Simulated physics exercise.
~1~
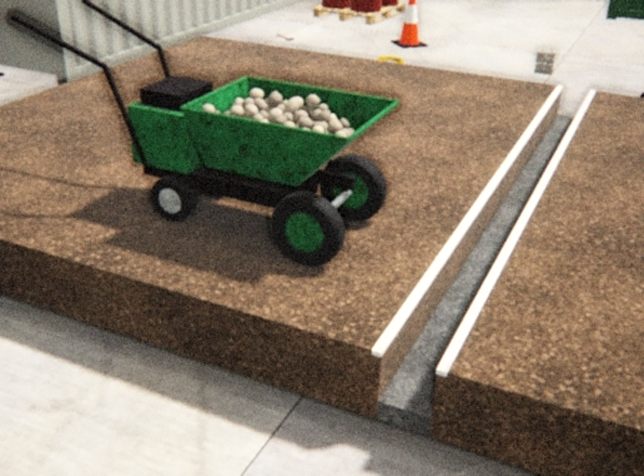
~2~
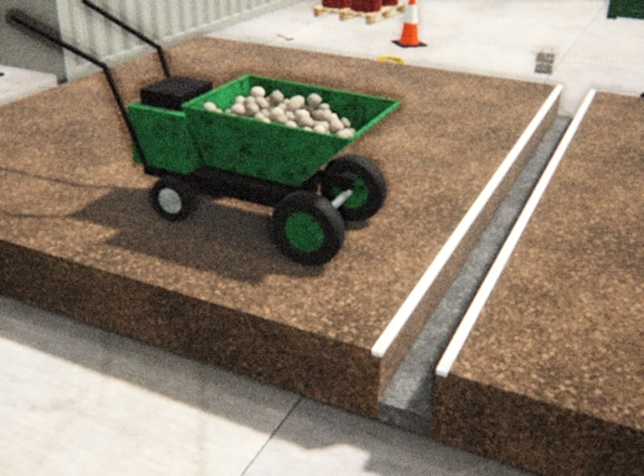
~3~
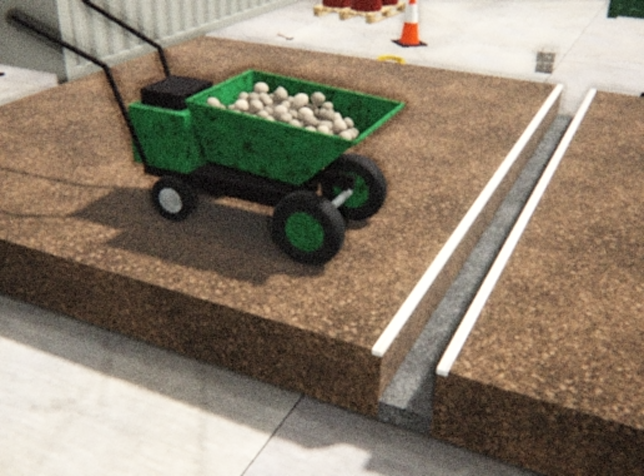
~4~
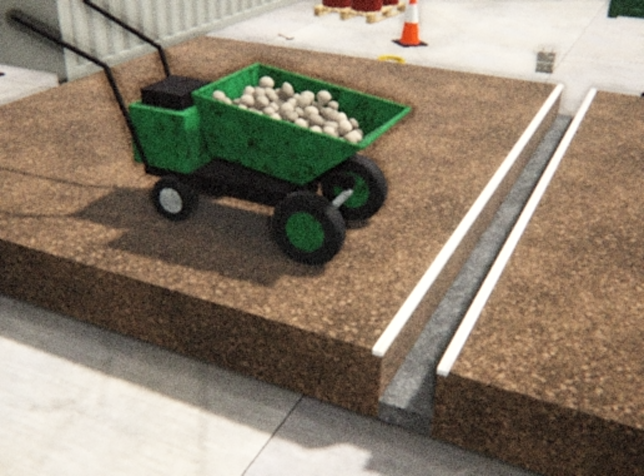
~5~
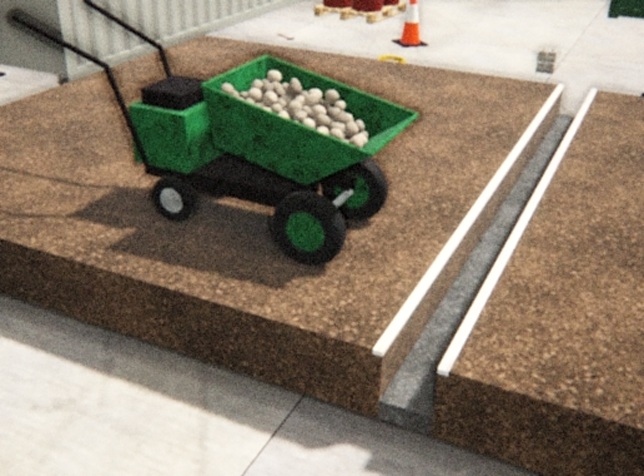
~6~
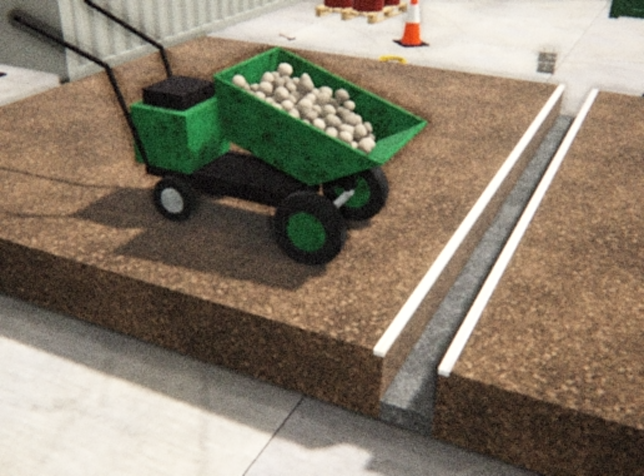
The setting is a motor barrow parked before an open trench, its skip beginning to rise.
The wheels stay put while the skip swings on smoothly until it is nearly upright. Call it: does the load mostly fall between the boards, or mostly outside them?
It mostly falls between the boards.
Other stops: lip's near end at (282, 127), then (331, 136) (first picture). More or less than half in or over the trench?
At the earlier place the lesser portion ends between the edges, at the later place the greater portion.
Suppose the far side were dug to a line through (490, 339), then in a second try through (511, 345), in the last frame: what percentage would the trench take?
First one: 100 per cent; second one: 100 per cent.
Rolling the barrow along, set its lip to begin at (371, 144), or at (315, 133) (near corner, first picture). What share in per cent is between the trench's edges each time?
Close to 70 in a hundred, and close to 60 in a hundred.
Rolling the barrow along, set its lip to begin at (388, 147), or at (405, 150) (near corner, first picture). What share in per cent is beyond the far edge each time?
60 % and 80 %.
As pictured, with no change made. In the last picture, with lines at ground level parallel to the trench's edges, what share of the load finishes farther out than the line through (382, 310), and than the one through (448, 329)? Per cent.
I'd put it near 100 in a hundred, then near 30 in a hundred.
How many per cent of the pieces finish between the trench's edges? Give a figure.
It comes to around 90 per cent of the load.
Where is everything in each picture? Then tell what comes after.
The first frame shows lip of the skip near (349, 140), level; top of the load near (276, 116), river pebbles; first edge of the trench near (401, 316); far edge near (462, 333), the trench under half as wide as the skip, and about as deep as wide.
The second frame shows lip of the skip near (350, 141), level; top of the load near (264, 116).
The third frame shows lip of the skip near (355, 143), tipped barely; top of the load near (268, 113).
The fourth frame shows lip of the skip near (362, 148), tipped a little; top of the load near (261, 113).
The fifth frame shows lip of the skip near (370, 155), tipped a little; top of the load near (268, 109).
The sixth frame shows lip of the skip near (380, 164), tipped clearly; top of the load near (278, 104); first edge of the trench near (403, 315); far edge near (464, 332).
Shortly afterwards, skip tipped steeply; the whole lot in the skip.
Next, skip tipped right over; the bulk in the skip; only a few short of the trench; near a quarter in or heaped over the trench; only a few falling.
Some moments later, skip tipped right over; a little in the skip; only a few short of the trench; the bulk in or heaped over the trench; a little beyond it.
In the end, skip tipped right over; only a few in the skip; only a few short of the trench; all but a few in or heaped over the trench; a little beyond it.
